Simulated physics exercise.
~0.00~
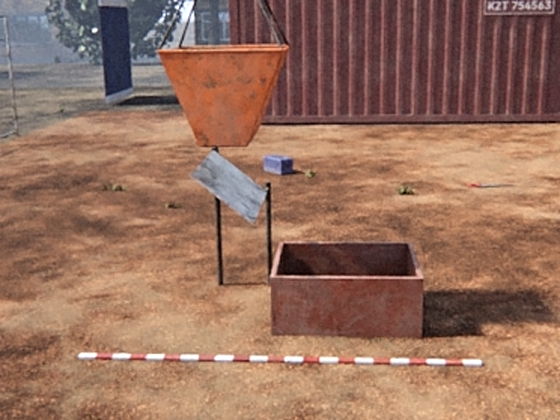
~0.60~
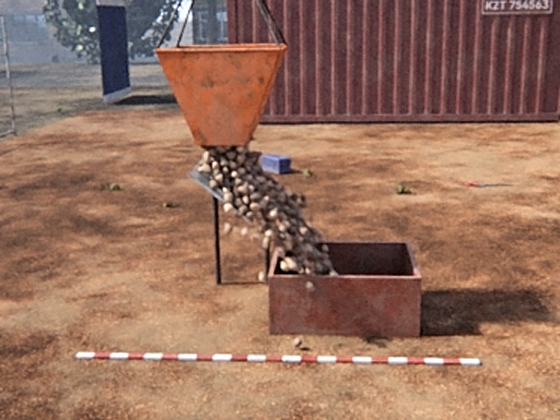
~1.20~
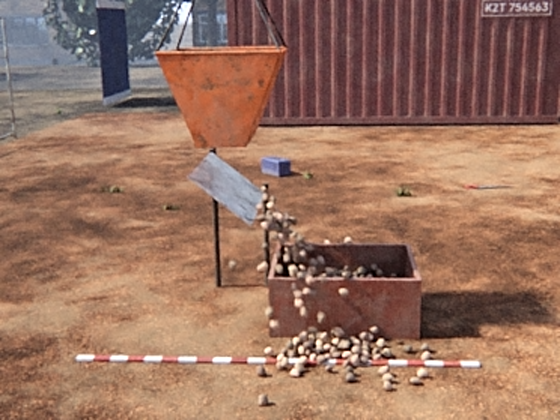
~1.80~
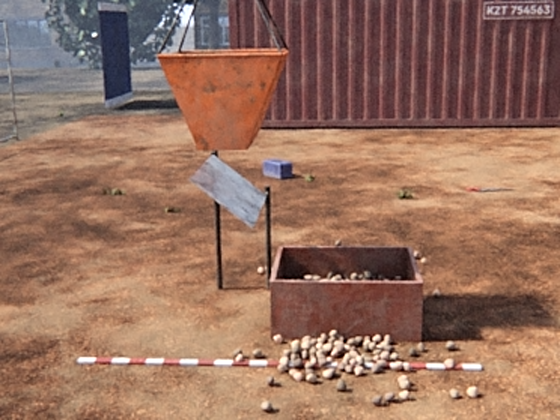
A hanging orange skip dropped a rush of rounded stones onto a tilted steel plate, which sent them sliding down to the right into a rusty bin. Most landed inside, while the rest spilled over the dirt in front and to the right.
